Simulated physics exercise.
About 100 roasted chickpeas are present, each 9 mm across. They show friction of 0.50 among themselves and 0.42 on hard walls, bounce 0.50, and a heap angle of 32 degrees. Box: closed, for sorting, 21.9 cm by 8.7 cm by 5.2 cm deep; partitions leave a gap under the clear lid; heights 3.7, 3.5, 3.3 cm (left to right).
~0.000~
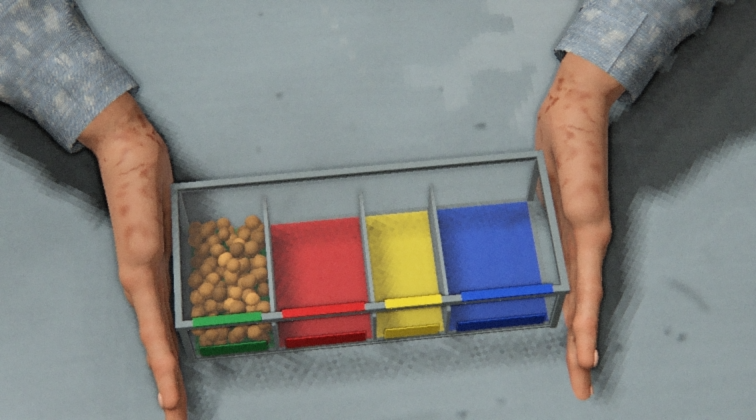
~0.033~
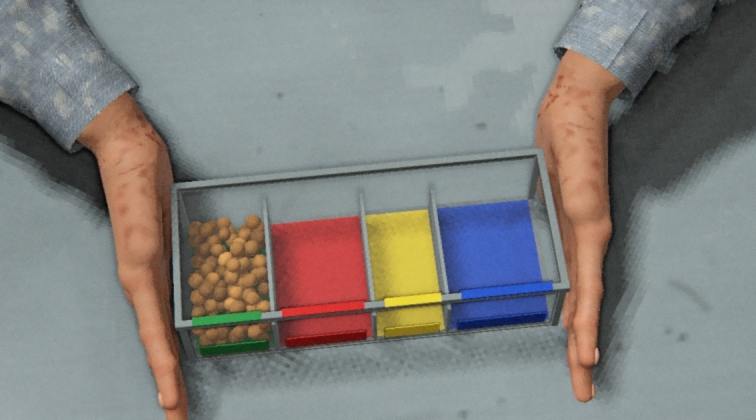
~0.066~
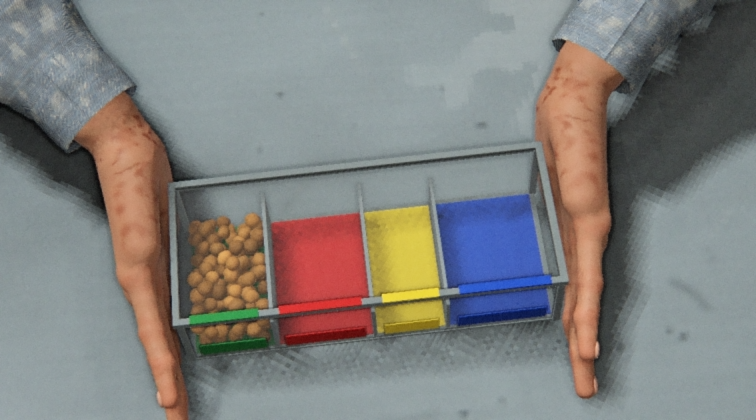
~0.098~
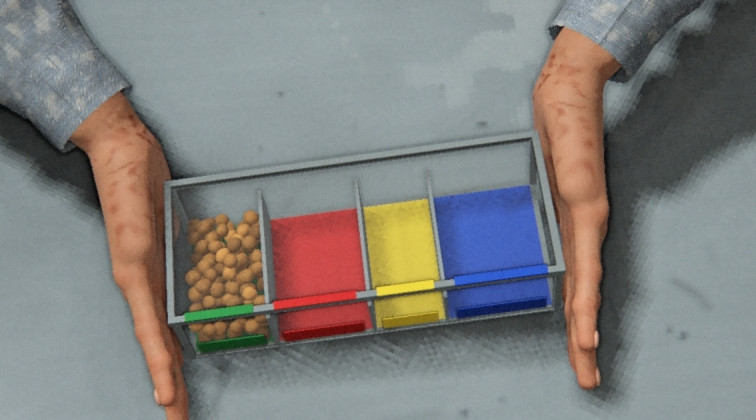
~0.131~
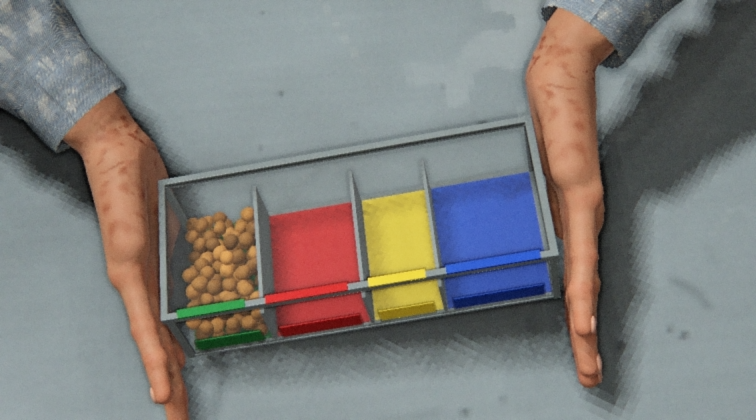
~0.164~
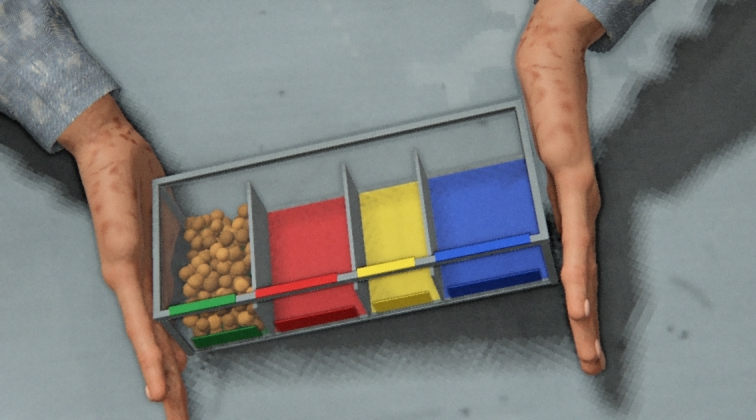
On a grey surface, two hands held a clear box with green, red, yellow and blue sections and slowly raised its right side, while the round brown chickpeas stayed in the green section.
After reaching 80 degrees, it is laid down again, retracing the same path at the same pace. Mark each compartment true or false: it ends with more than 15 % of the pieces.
Red compartment: False, blue compartment: False, green compartment: True, yellow compartment: False.
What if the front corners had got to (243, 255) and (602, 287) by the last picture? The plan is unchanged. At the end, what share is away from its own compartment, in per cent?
In that case close to 25 per cent.
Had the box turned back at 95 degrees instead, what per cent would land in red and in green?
Result - red 0 percent, green 100 percent.
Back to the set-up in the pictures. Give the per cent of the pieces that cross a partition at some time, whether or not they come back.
Close to 0 in a hundred.
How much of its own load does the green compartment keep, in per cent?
Around 100 percent stays put.
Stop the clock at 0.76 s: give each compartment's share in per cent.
Red 0, blue 0, green 100, yellow 0.
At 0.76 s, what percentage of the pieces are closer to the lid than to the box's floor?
Share: Approx. 10 %.
After 0.76 s, tilt 80 degrees; green 100 %.
After 1.16 s, tilt 35 degrees; green 100 %.
Then, at 1.64 s, tilt 0 degrees; green 100 %.
At rest (2.1 s), red 0 %, blue 0 %, green 100 %, yellow 0 %.
